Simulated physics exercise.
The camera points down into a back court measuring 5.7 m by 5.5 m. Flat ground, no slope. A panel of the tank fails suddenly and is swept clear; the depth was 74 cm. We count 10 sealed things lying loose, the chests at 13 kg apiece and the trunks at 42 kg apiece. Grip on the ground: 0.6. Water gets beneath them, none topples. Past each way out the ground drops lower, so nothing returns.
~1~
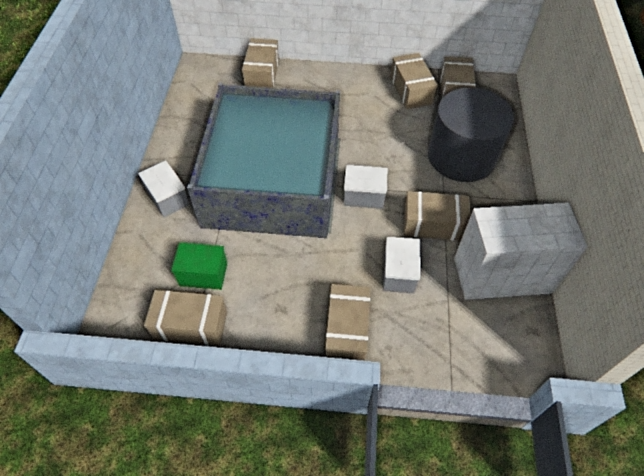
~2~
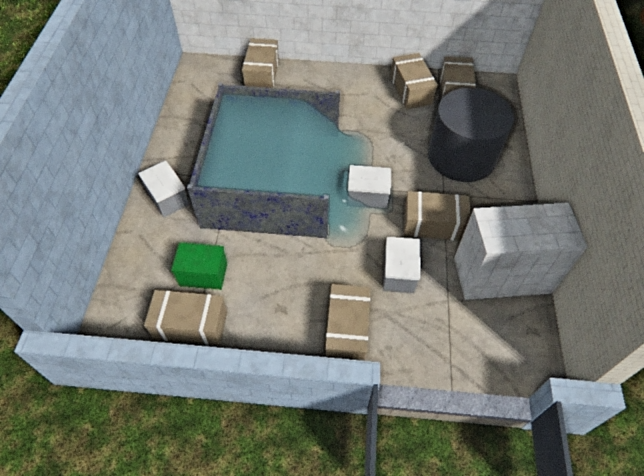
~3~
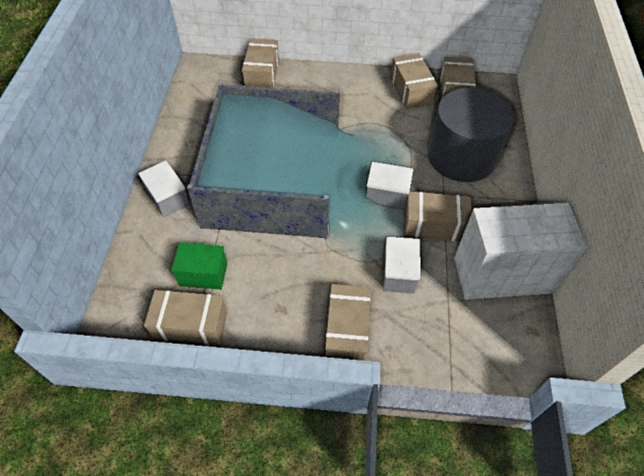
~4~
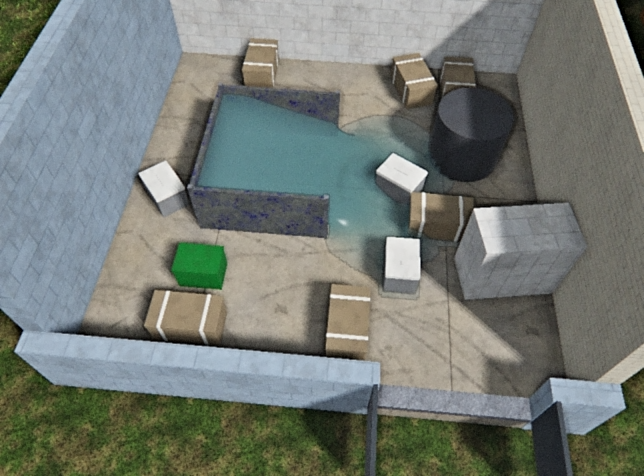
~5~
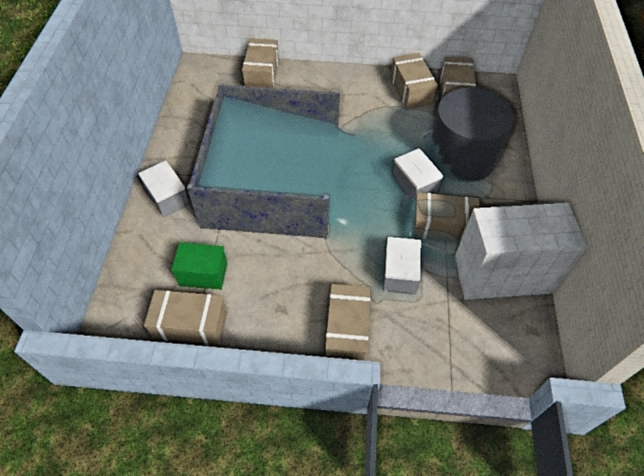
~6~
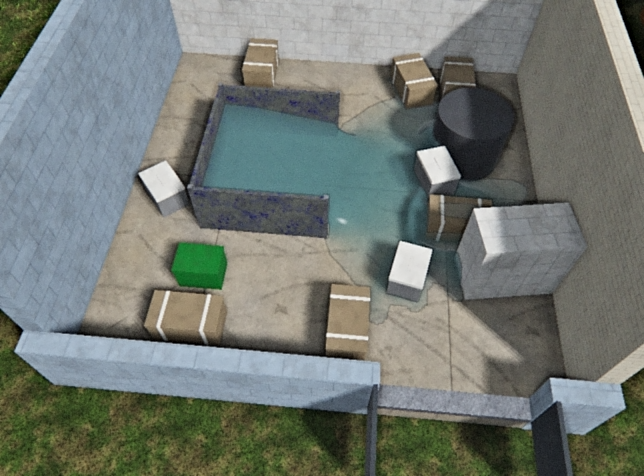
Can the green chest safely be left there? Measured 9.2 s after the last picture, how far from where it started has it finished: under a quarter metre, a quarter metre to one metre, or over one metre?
Movement: Slight.
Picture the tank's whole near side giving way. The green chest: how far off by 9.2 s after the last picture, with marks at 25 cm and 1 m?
From there, the green chest gets swept far.
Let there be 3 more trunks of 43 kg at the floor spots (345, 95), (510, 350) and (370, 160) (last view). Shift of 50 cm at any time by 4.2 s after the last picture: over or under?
Beyond it, within it, beyond it.
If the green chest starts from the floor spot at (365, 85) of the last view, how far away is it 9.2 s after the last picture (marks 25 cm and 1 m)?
By that time it is swept a long way.
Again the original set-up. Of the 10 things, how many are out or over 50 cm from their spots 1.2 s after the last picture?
4.
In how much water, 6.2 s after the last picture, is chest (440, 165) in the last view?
7 cm.
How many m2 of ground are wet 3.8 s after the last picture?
Roughly 22 m2.
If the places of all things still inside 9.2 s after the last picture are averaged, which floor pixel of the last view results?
Around (278, 213).
Then, 1.2 s after the last picture the green chest is near (198, 258), 0.0 m from its start, aground; 1 of 10 are out; 2 afloat.
Then, 3.8 s after the last picture the green chest is near (198, 258), 0.0 m from its start, aground; 1 of 10 are out; 3 afloat.
Then, 6.2 s after the last picture the green chest is near (198, 258), 0.0 m from its start, aground; 1 of 10 are out; 2 afloat.
Then, 9.2 s after the last picture the green chest is near (198, 257), 0.0 m from its start, afloat; 1 of 10 are out; 1 afloat.
